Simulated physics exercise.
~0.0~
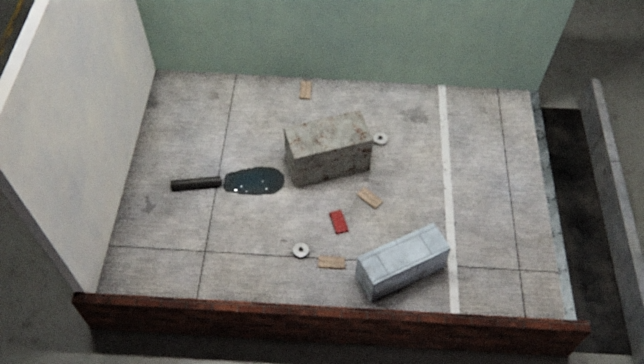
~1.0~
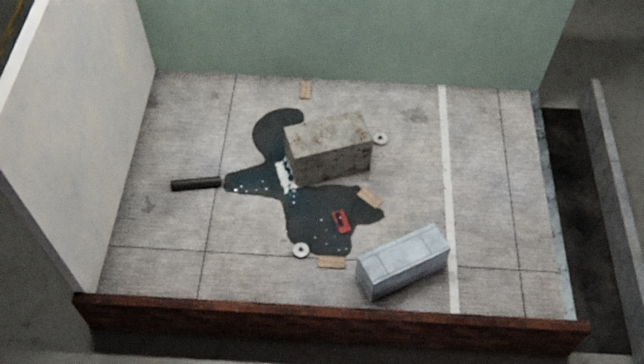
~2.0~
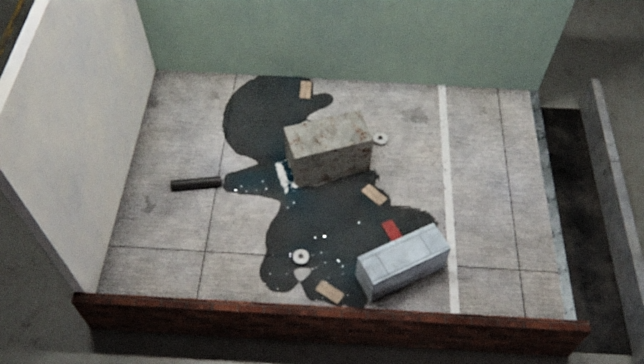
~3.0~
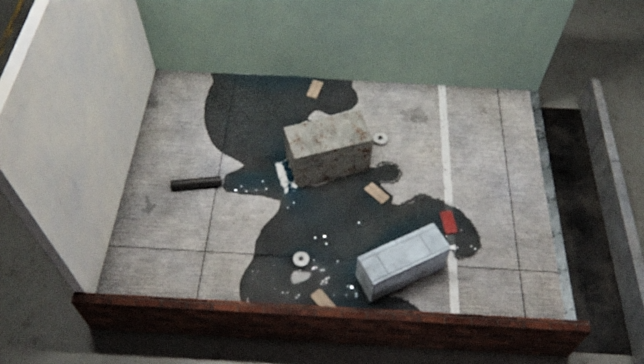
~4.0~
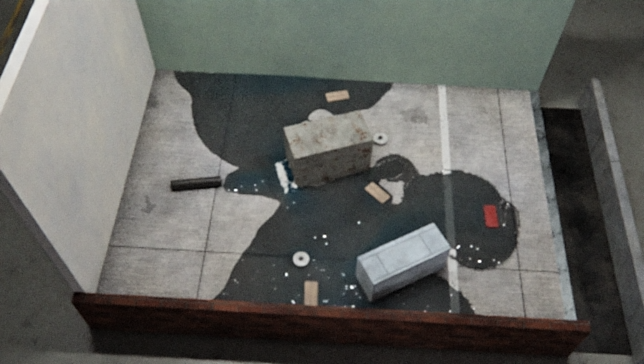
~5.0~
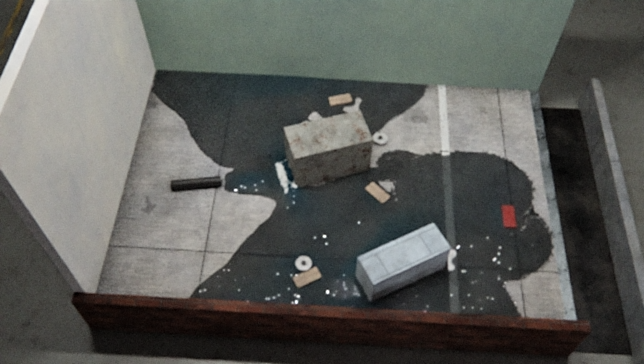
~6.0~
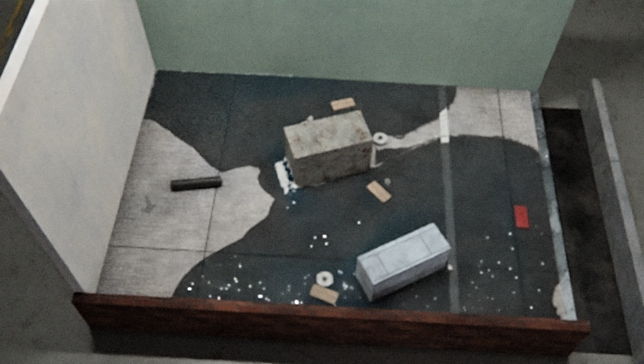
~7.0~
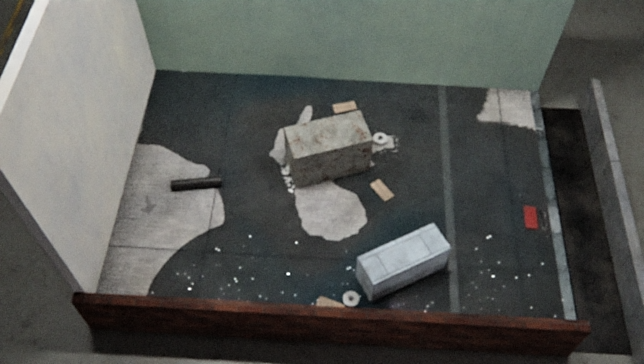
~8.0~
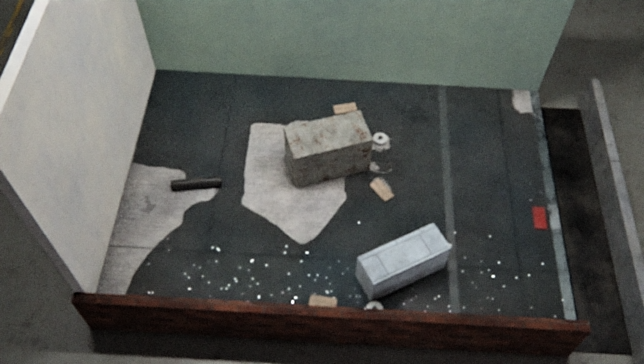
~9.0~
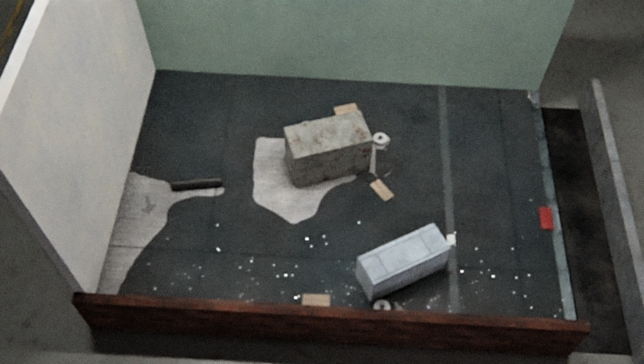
A walled wash-down bay with a pale concrete floor is seen from above, with a white wall at left, a green wall behind and a brown edge in front. A rough grey block, a smoother pale block, a red board, tan boards and pale round lids sit around a dark pipe end and a white line. Dark water spreads from the pipe, strikes the rough block and splits up and down. It carries the red board rightward across the line, while a lid near the front drifts right. Finally, water covers most of the floor, leaving pale patches, and the red board rests near the right edge.
